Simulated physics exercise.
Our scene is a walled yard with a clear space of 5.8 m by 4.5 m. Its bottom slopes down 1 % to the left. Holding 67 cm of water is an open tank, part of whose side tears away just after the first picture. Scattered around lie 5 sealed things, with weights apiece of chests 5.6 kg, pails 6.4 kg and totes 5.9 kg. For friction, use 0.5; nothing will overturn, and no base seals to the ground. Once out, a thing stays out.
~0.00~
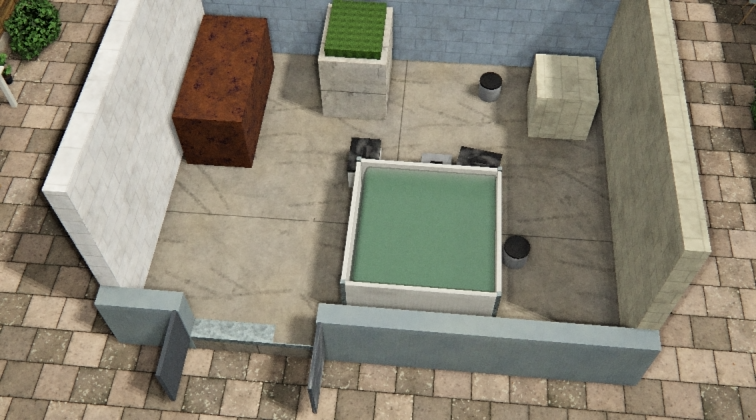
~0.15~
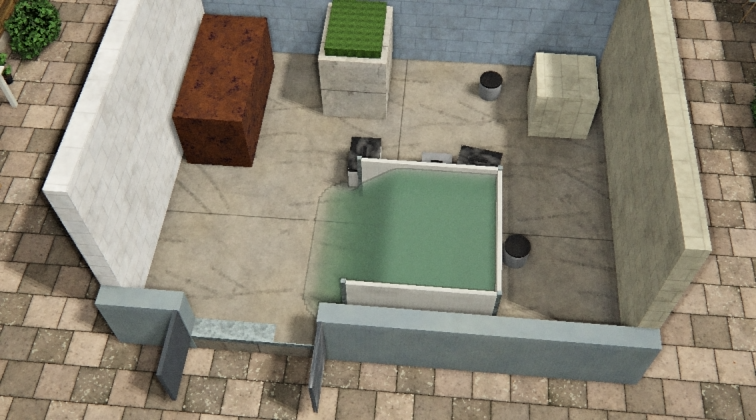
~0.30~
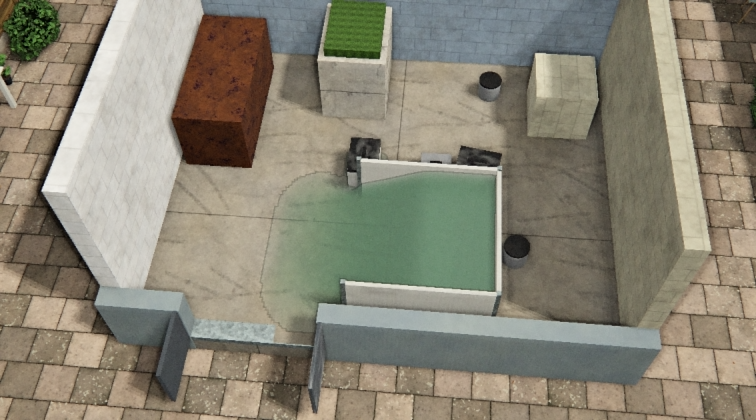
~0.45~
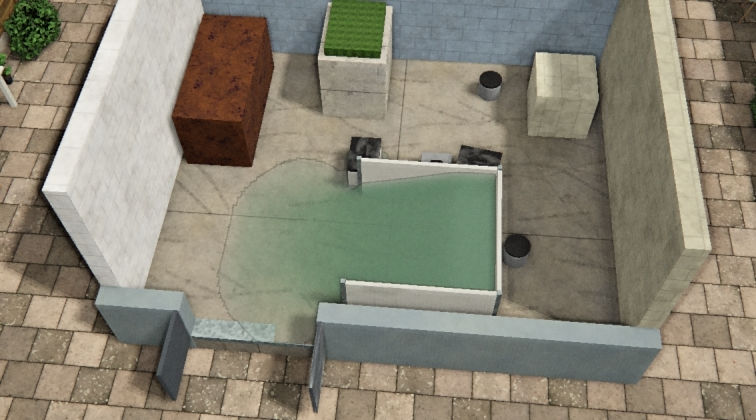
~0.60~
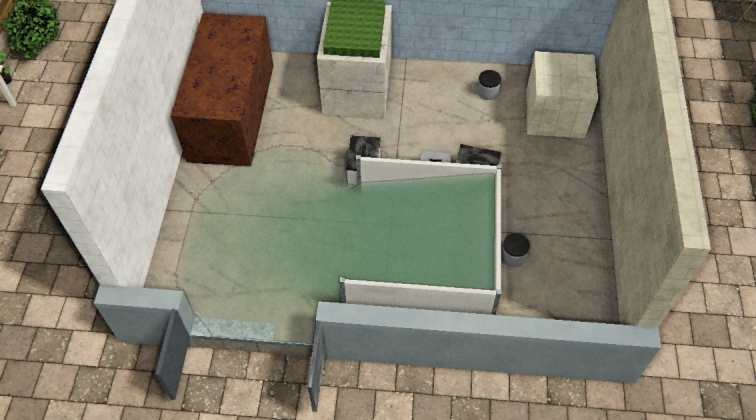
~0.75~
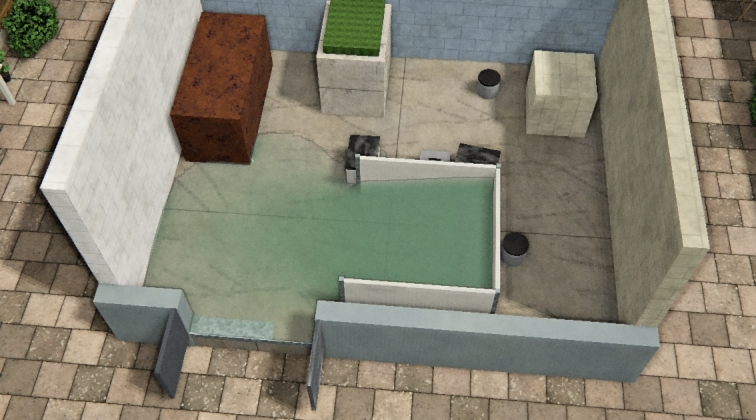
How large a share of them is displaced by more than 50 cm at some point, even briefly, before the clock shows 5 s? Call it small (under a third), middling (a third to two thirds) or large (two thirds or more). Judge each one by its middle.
Small, under a third.
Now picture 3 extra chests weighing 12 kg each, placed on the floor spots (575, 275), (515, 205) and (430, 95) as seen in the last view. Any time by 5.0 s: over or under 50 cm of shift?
In that order: Under, short of it, less.
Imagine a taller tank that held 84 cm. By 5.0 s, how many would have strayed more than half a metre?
Count under that change: 0.
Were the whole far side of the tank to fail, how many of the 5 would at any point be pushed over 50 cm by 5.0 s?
Then it comes to 5 of them.
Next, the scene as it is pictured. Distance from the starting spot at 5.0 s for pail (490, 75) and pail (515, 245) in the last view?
In turn: 0 cm, 0 cm.
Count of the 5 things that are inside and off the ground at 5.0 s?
It comes to 1.
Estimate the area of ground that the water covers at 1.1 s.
Roughly 10.0 m2.
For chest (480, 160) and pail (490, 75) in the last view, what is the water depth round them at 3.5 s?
Around 0 cm and 0 cm.
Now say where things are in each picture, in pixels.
A chest at (365, 154), on the bottom; a pail at (491, 80), on the bottom; 2.9 m2 under water; 0 of 5 have shifted, in the first frame.
A chest at (365, 153) rests on the ground; a pail at (491, 79) rests on the ground; 3.8 m2 under water; 0 of 5 have shifted, in the second frame.
A chest at (364, 154) rests on the ground; a pail at (491, 80) rests on the ground; 5.0 m2 under water; 0 of 5 have shifted, in the third frame.
A chest at (365, 153) rests on the ground; a pail at (491, 79) rests on the ground; water covers 6.6 m2; 0 of 5 have shifted, in the fourth frame.
A chest at (364, 153), on the bottom; a pail at (490, 78), on the bottom; 8.2 m2 under water; 0 of 5 have shifted, in the fifth frame.
A chest at (363, 151), on the bottom; a pail at (490, 77) rests on the ground; water covers 9.4 m2; 0 of 5 have shifted, in the sixth frame.
After 1.1 s 0 of 5 are over 50 cm from their spots; 0 afloat.
After 2.2 s 0 of 5 are over 50 cm from their spots; 0 afloat.
After 3.5 s 0 of 5 are over 50 cm from their spots; 0 afloat.
After 5.0 s 1 of 5 are over 50 cm from their spots, and 1 have been at some point; 1 afloat.
